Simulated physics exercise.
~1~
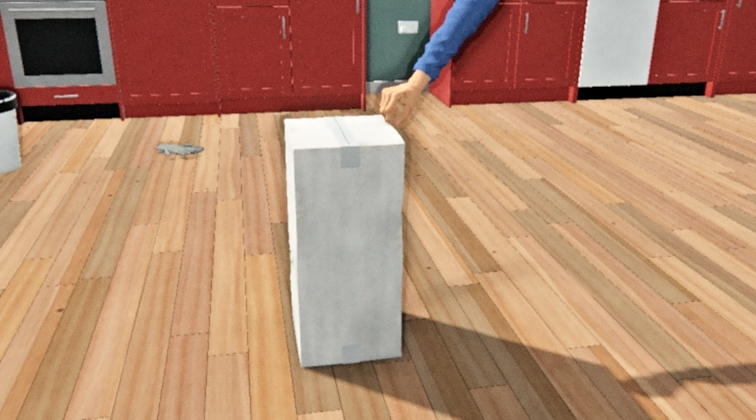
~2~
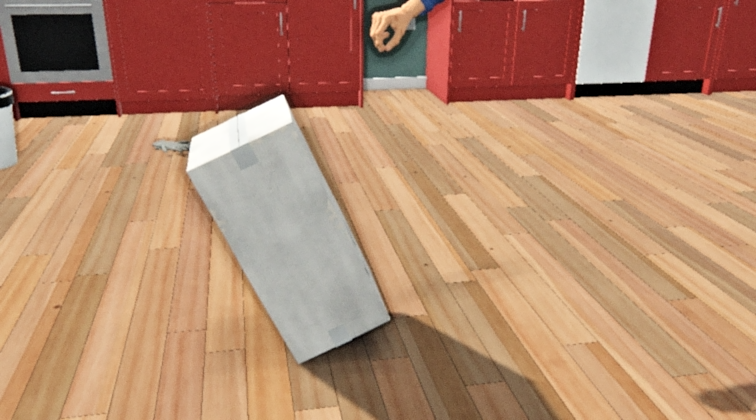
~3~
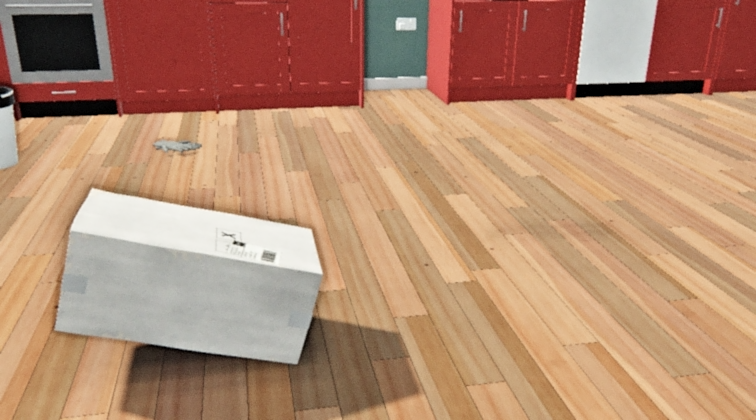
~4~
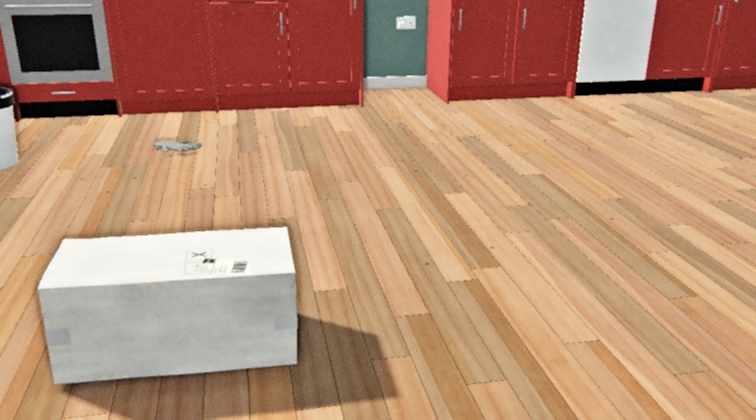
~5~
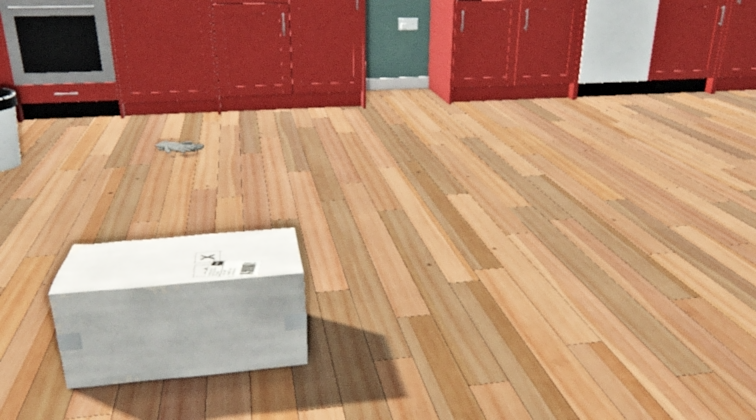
A tall white box standing on a wooden kitchen floor tipped over to the left after a hand pushed it near the top and drew back. It fell onto its side and came to rest lying there, in front of the red cabinets.
